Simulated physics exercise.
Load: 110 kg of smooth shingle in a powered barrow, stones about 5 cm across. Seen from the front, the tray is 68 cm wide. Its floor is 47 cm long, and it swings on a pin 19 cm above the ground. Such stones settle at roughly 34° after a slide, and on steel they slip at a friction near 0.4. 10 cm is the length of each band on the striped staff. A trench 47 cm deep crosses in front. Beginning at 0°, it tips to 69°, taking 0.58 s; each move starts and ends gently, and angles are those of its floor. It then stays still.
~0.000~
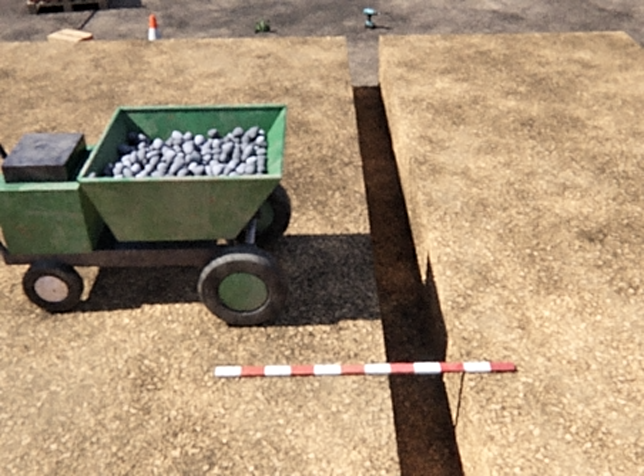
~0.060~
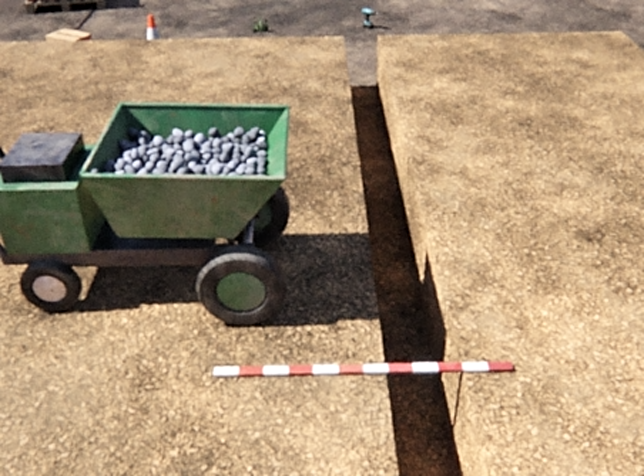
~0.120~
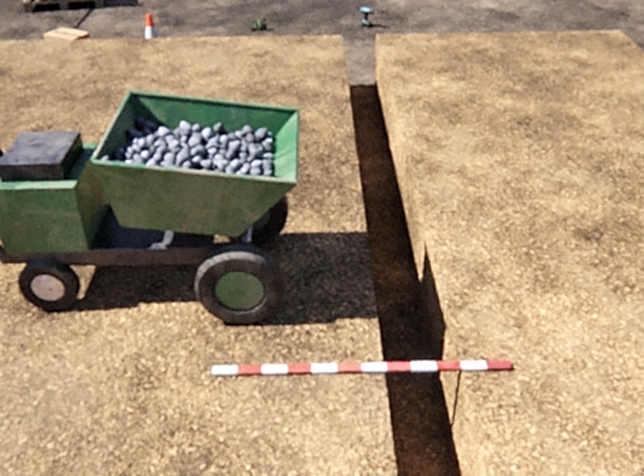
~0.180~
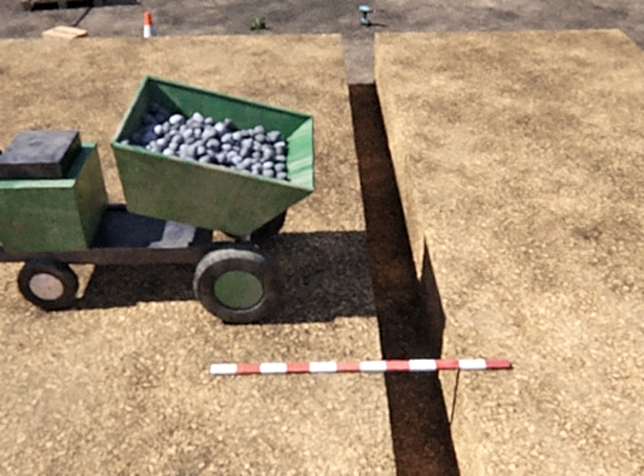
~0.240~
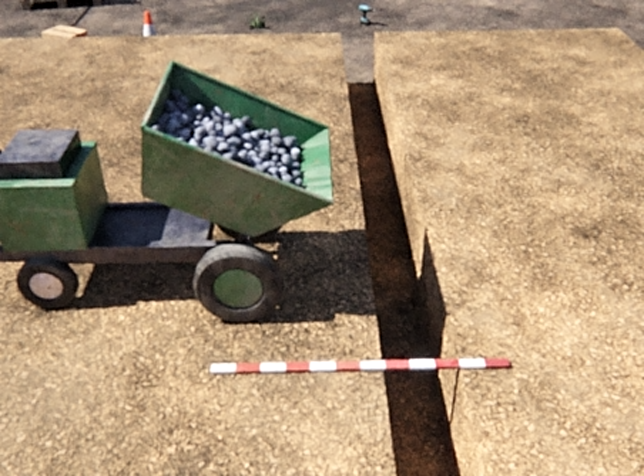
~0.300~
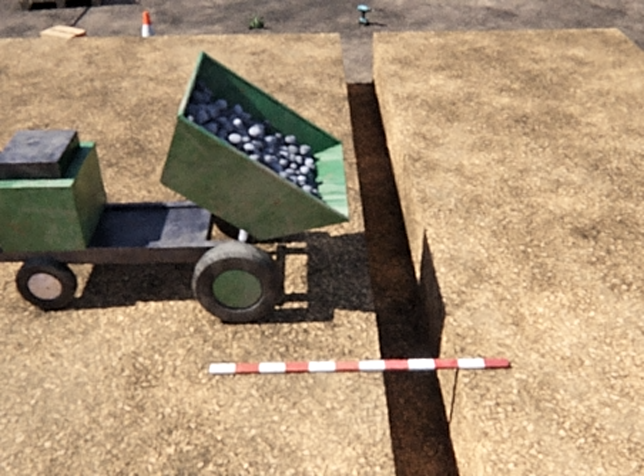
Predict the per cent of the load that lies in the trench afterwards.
71 per cent.
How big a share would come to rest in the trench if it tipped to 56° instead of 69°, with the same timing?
It would be close to 40 percent.
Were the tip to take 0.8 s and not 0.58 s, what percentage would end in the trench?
Close to 80 percent, then.
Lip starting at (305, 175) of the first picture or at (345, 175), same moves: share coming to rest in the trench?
It comes to about 50 and 25 in a hundred.
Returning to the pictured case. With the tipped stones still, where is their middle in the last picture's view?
About (413, 332).
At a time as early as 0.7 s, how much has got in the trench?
About 20 per cent by then.
After 0.4 s the floor is at 58°; 100 % in the tray; the foremost stones are at (346, 217).
After 0.7 s the floor is at 69°; 80 % in the tray, 20 % in the trench; the foremost stones are at (434, 279).
After 1.0 s the floor is at 69°; 24 % in the tray, 48 % in the trench, 29 % past the trench; the foremost stones are at (595, 273).
After 3.0 s the floor is at 69°; 0 % in the tray, 71 % in the trench, 29 % past the trench; the foremost stones are past the picture's edge.
